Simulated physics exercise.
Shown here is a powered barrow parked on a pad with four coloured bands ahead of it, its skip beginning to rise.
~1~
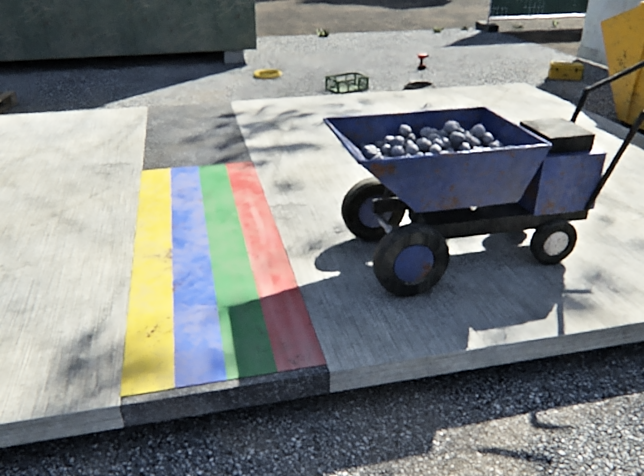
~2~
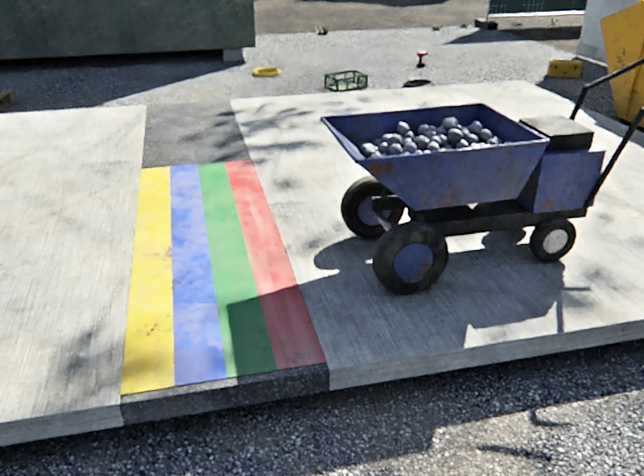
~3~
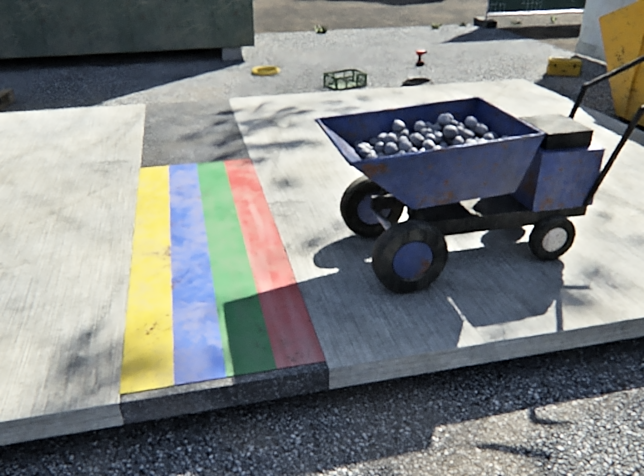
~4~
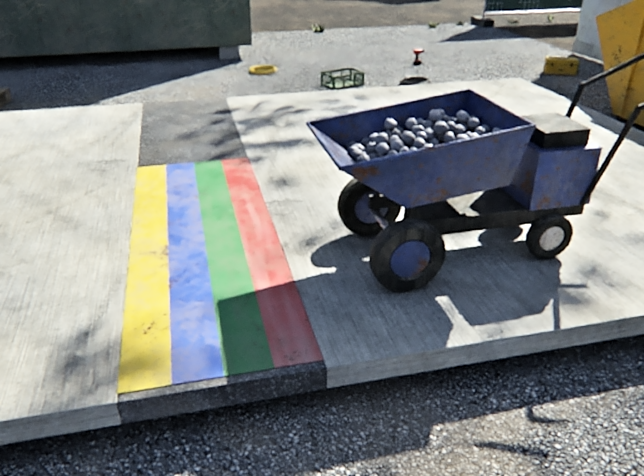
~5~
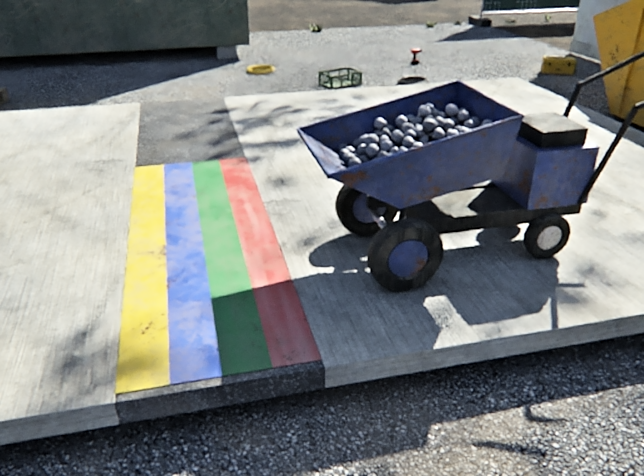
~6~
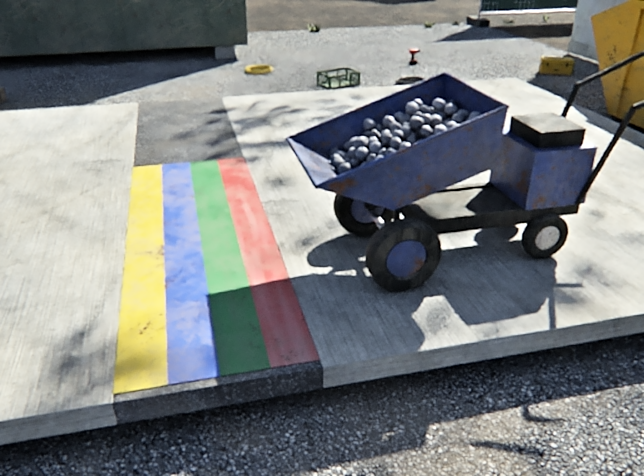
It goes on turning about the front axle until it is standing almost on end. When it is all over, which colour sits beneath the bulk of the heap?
The bulk sits over the green colour.
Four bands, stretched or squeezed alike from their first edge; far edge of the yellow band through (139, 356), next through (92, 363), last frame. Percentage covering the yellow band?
Roughly 10 per cent, and 0 per cent.
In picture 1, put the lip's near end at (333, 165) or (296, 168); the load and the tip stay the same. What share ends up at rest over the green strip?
Roughly 30 per cent at the first spot and 10 per cent at the second.
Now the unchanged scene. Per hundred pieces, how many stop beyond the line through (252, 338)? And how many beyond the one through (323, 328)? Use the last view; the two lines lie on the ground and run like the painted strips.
Close to 50 and 70 per cent respectively.
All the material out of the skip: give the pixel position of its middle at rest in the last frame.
(222, 275).
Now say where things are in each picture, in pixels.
Lip of the skip near (360, 163), level; top of the load near (459, 149), round cobbles; red strip near (292, 333); green strip near (246, 340); blue strip near (198, 347); yellow strip near (149, 354), in the first frame.
Lip of the skip near (357, 162), level; top of the load near (457, 146), in the second frame.
Lip of the skip near (351, 164), tipped barely; top of the load near (450, 137), in the third frame.
Lip of the skip near (341, 169), tipped a little; top of the load near (450, 141), in the fourth frame.
Lip of the skip near (329, 176), tipped a little; top of the load near (448, 125), in the fifth frame.
Lip of the skip near (317, 187), tipped clearly; top of the load near (448, 126); red strip near (285, 329); green strip near (239, 336); blue strip near (191, 343); yellow strip near (142, 351), in the sixth frame.
Shortly afterwards, skip tipped steeply; the whole lot in the skip.
Next, skip tipped right over; near two thirds in the skip; a little over the red strip; a little over the green strip; only a few falling.
Some moments later, skip tipped right over; near a third in the skip; near a quarter over the red strip; near a quarter over the green strip; near a quarter over the blue strip; a little over the yellow strip; only a few off the paint.
In the end, skip tipped right over; near a third in the skip; near a quarter over the red strip; near a quarter over the green strip; a little over the blue strip; a little over the yellow strip; only a few off the paint.
